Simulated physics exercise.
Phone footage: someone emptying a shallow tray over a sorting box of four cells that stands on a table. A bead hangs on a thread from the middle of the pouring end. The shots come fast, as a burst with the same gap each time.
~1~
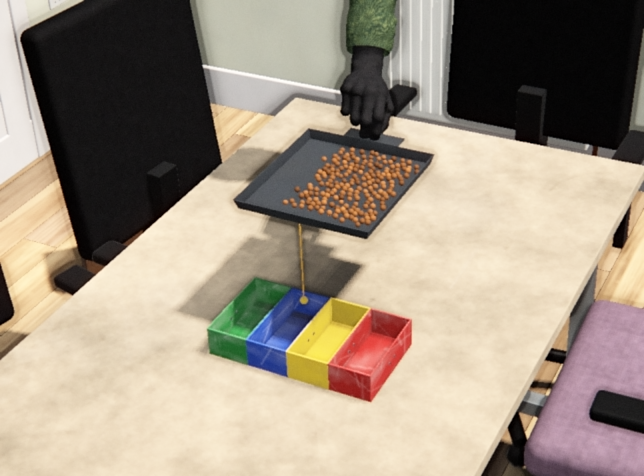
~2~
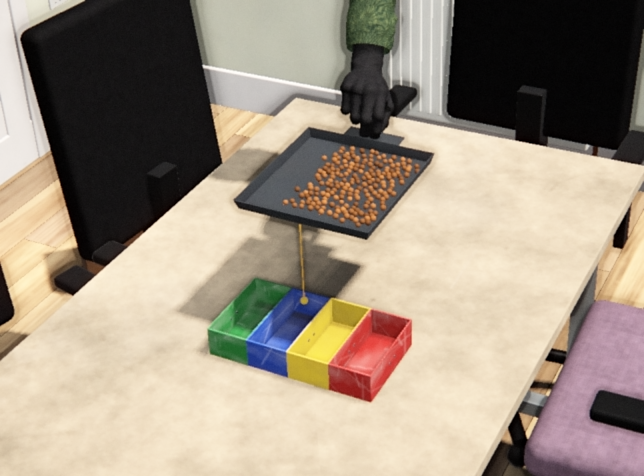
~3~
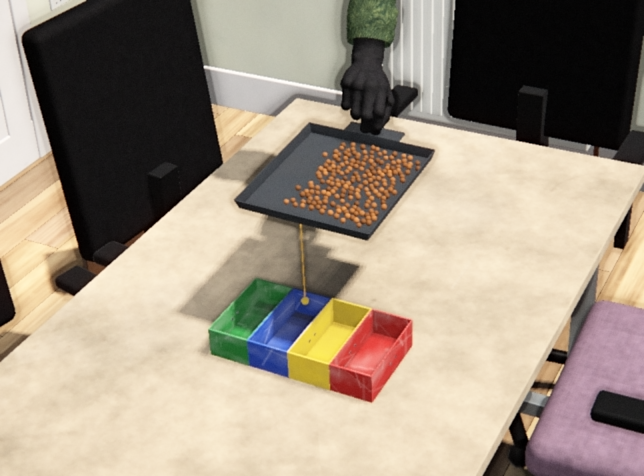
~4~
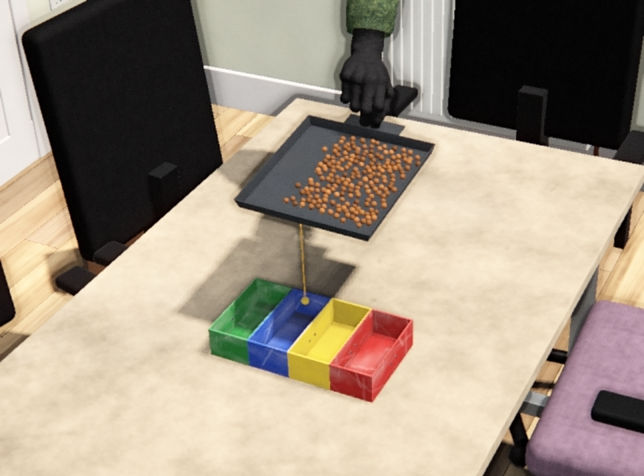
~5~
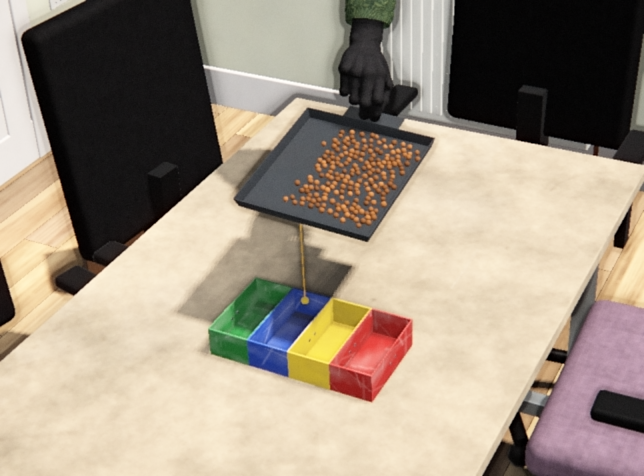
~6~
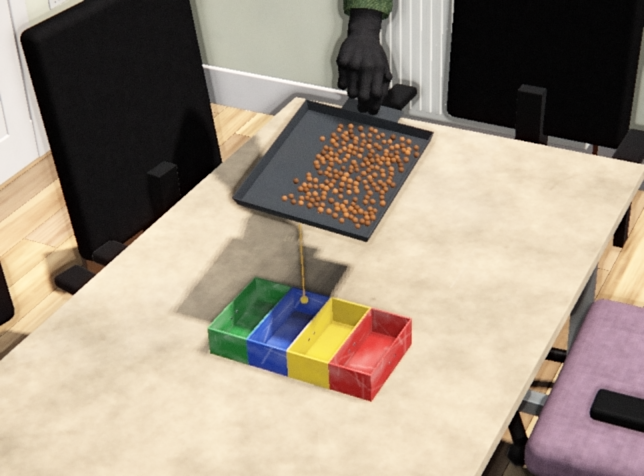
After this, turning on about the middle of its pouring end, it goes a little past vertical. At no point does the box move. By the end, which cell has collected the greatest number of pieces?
The red cell has collected the most.
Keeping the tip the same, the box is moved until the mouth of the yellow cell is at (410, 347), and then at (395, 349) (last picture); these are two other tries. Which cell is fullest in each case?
For the first spot the answer is blue, and for the second spot it is blue.
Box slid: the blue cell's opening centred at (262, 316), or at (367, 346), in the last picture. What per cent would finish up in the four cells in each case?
You'd get near 80 percent first and near 90 percent next.
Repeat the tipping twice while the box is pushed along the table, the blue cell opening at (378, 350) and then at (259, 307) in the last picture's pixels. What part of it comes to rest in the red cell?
Approximately 0 percent, followed by approximately 50 percent.
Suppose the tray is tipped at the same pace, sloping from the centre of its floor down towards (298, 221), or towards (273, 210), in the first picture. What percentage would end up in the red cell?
Roughly 10 percent first and 0 percent second.
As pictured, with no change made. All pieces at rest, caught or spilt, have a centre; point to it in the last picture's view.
Resting centre, last picture - approx. (348, 365).
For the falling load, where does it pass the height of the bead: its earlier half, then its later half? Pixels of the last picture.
Starting near (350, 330), moving on to near (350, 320).
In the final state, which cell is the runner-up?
The yellow cell.
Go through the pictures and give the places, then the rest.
Corners of the pouring end (238, 199) and (366, 229), level; middle of the load (358, 183), cereal balls; bead on its thread (304, 300); green cell (228, 344); blue cell (267, 356); yellow cell (308, 368); red cell (350, 380), in the first frame.
Corners of the pouring end (238, 199) and (366, 230), level; middle of the load (358, 182), in the second frame.
Corners of the pouring end (238, 199) and (367, 231), tipped barely, lowest at the right corner; middle of the load (359, 180), in the third frame.
Corners of the pouring end (238, 198) and (367, 232), tipped a little, lowest at the right corner; middle of the load (358, 177), in the fourth frame.
Corners of the pouring end (238, 197) and (367, 233), tipped a little, lowest at the right corner; middle of the load (358, 173), in the fifth frame.
Corners of the pouring end (237, 196) and (366, 234), tipped a little, lowest at the right corner; middle of the load (357, 170); green cell (228, 344); blue cell (268, 355); yellow cell (308, 367); red cell (350, 379), in the sixth frame.
Just after the last frame, tray tipped steeply; almost all on the tray; just a few in the red cell; just a few in the yellow cell; just a few falling or outside the box.
A moment on, tray tipped right over; just a few on the tray; roughly half in the red cell; roughly a third in the yellow cell; about a tenth in the blue cell; about a tenth falling or outside the box.
Further on, tray tipped past a quarter turn; roughly half in the red cell; roughly a third in the yellow cell; about a tenth in the blue cell; just a few falling or outside the box.
When it is over, tray tipped past a quarter turn; roughly half in the red cell; roughly a third in the yellow cell; about a tenth in the blue cell; not one in the green cell; just a few outside the box.
